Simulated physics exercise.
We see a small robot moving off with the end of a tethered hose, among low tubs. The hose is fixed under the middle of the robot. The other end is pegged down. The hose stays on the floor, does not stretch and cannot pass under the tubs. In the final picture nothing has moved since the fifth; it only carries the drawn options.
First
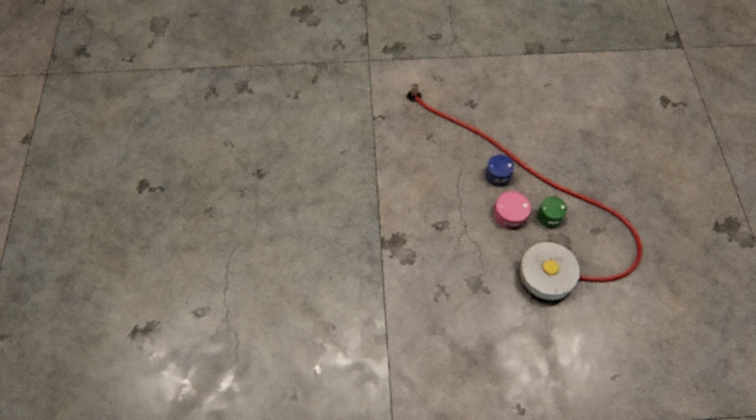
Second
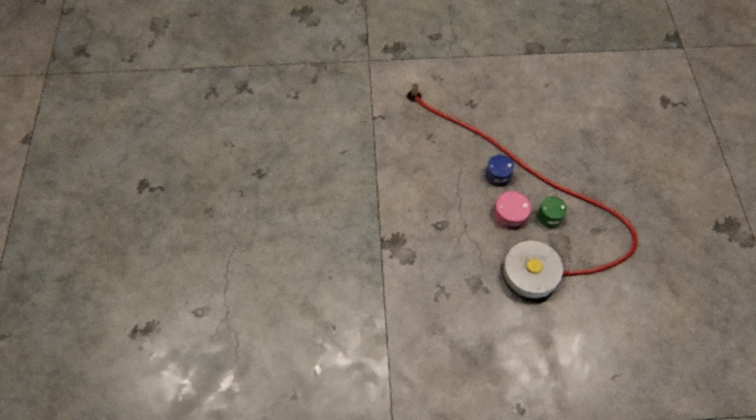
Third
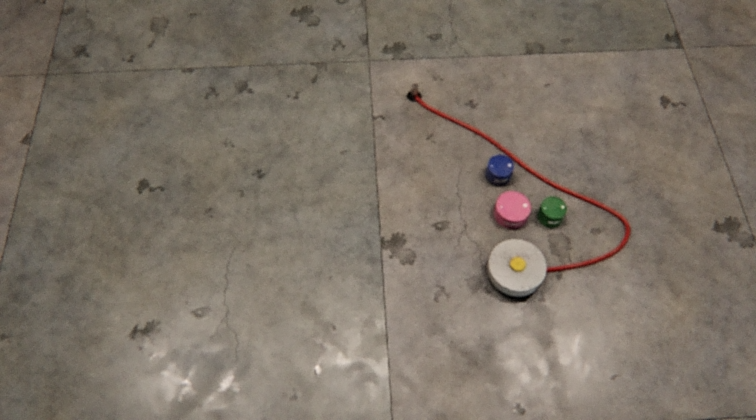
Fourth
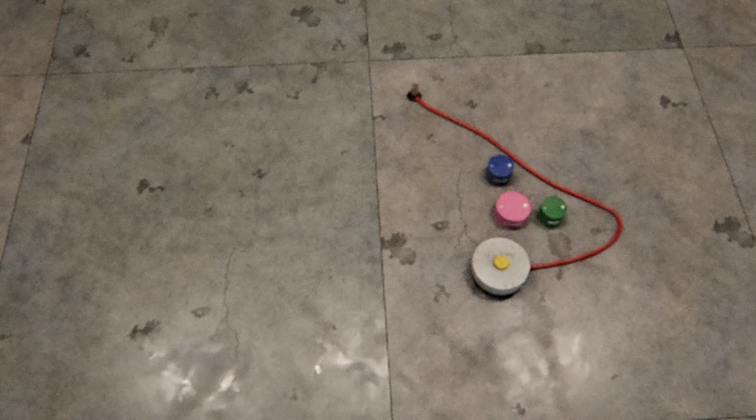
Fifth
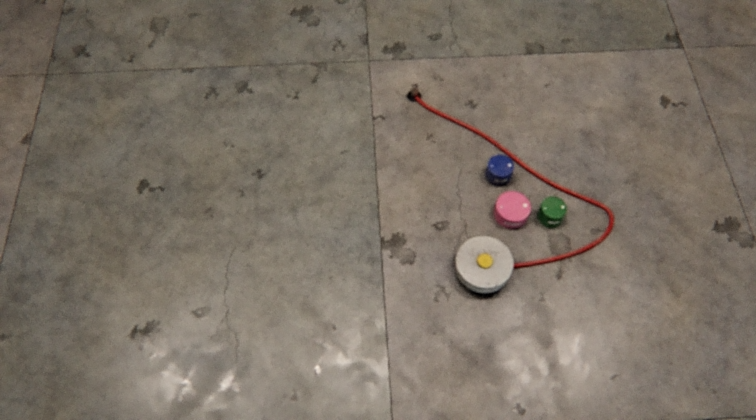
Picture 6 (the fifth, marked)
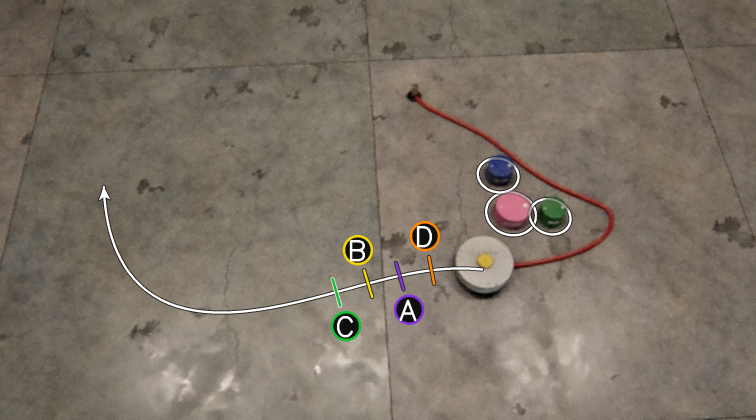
We see a round grey robot with a yellow centre slide slowly left across a tiled floor, drawing along the end of a red hose pegged at its other end, while the blue, pink and green tubs stay still.
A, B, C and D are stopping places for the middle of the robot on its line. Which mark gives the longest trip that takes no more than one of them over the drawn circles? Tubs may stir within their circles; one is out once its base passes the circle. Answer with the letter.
At B, and not beyond.
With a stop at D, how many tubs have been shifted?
The count is none.
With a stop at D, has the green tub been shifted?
No.
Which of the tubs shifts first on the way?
The green one.
On the marked copy, A at (400, 276); B at (368, 284); C at (336, 292); D at (431, 270); the route from (482, 269) via (242, 312) to (104, 187).
Following B. Soon after the start, robot (441, 265).
Later, robot (402, 271).
In the end, robot (368, 279); green tub (539, 209); one over the rings.
As for the rest, A is within the limit but short; C has two over the rings; D is within the limit but short.
